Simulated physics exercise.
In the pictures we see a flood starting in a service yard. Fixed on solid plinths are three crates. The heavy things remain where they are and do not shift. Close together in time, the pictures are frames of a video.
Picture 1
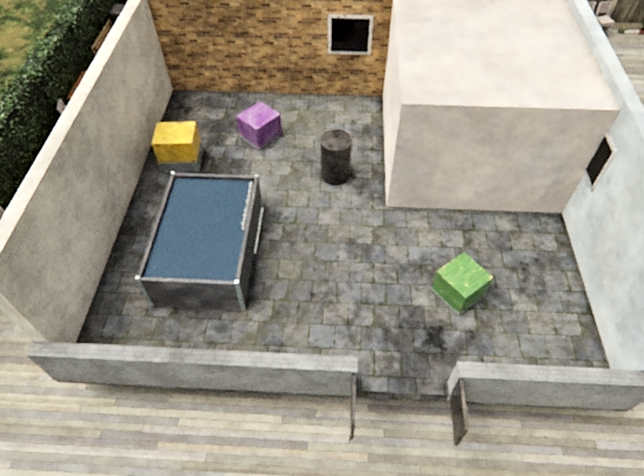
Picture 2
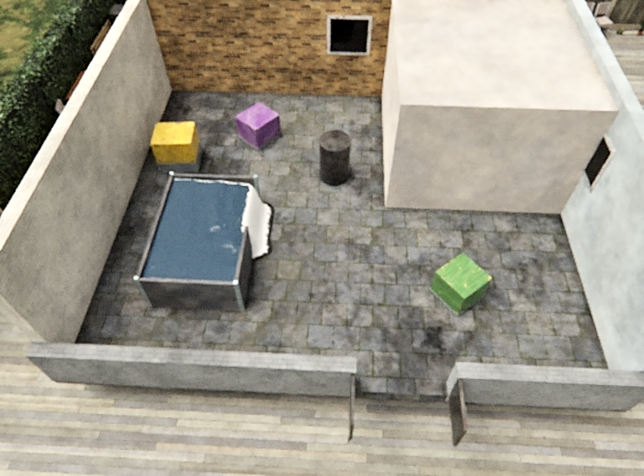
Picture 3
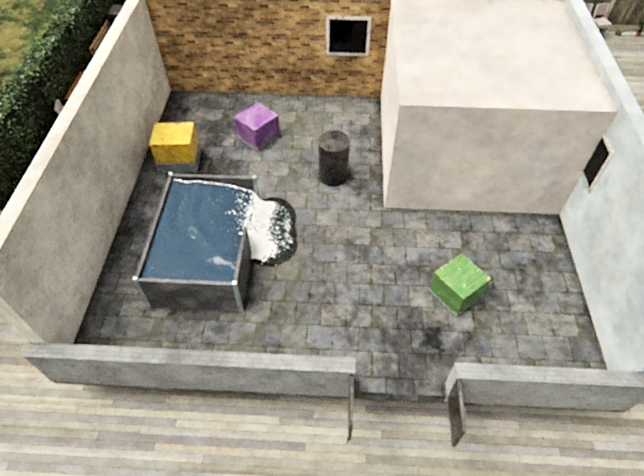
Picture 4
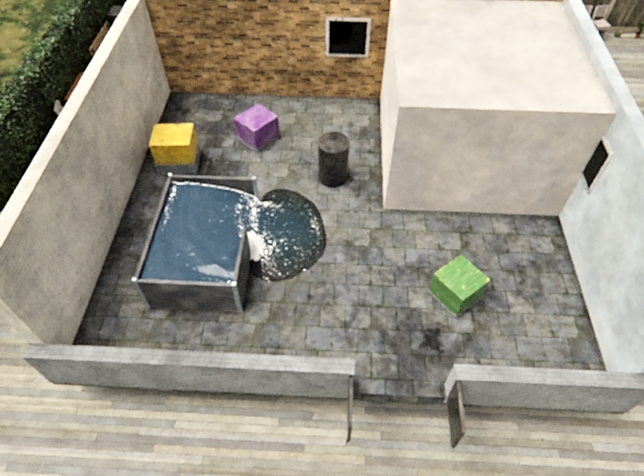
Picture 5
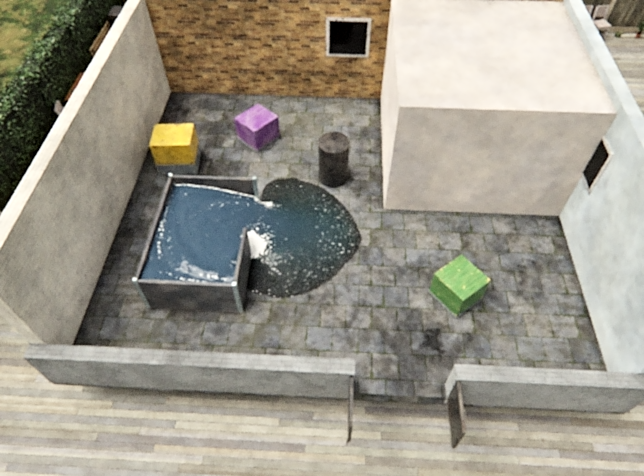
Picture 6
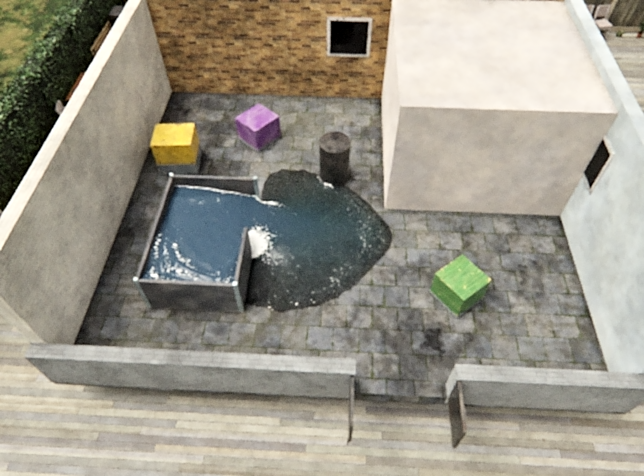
To begin with, an open tank of blue water stands still in a walled, paved yard with yellow, purple and green blocks and a dark cylinder. Water then bursts out through its right side in a white, foaming rush, and a dark pool spreads rightward across the paving, reaching the cylinder's base.
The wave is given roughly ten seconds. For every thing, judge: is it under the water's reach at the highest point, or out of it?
Green crate: Within reach, so wet; purple crate: Within reach, so wet; yellow crate: Out of reach, so dry.
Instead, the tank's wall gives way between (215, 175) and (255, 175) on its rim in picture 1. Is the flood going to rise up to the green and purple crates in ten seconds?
My take: The green crate stays clear, while the purple crate gets flooded.
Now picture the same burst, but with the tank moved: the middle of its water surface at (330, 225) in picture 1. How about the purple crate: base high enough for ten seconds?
The purple one stays clear.
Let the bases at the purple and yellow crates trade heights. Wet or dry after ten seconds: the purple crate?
Note: Purple crate is left dry.
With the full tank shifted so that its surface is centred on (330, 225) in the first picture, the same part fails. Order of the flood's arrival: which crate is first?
The one in green.
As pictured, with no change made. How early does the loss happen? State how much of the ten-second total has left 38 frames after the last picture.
Log: Around 30 %, estimated.
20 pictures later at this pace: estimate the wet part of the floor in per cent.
Close to 55 %.
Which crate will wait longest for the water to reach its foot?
That's the yellow crate.
A moment on, water covers 30 % of the floor; the green crate water round its plinth, the purple crate not reached, the yellow crate not reached.
Next, water covers 45 % of the floor; the green crate water round its plinth, the purple crate water round its plinth, the yellow crate not reached.
Then, water covers 55 % of the floor; the green crate water round its plinth, the purple crate water round its plinth, the yellow crate not reached.
Later, water covers 70 % of the floor; the green crate water round its plinth, the purple crate water round its plinth, the yellow crate water round its plinth.
In the end, water covers 95 % of the floor; the green crate was topped, the purple crate was topped, the yellow crate stayed above the water.
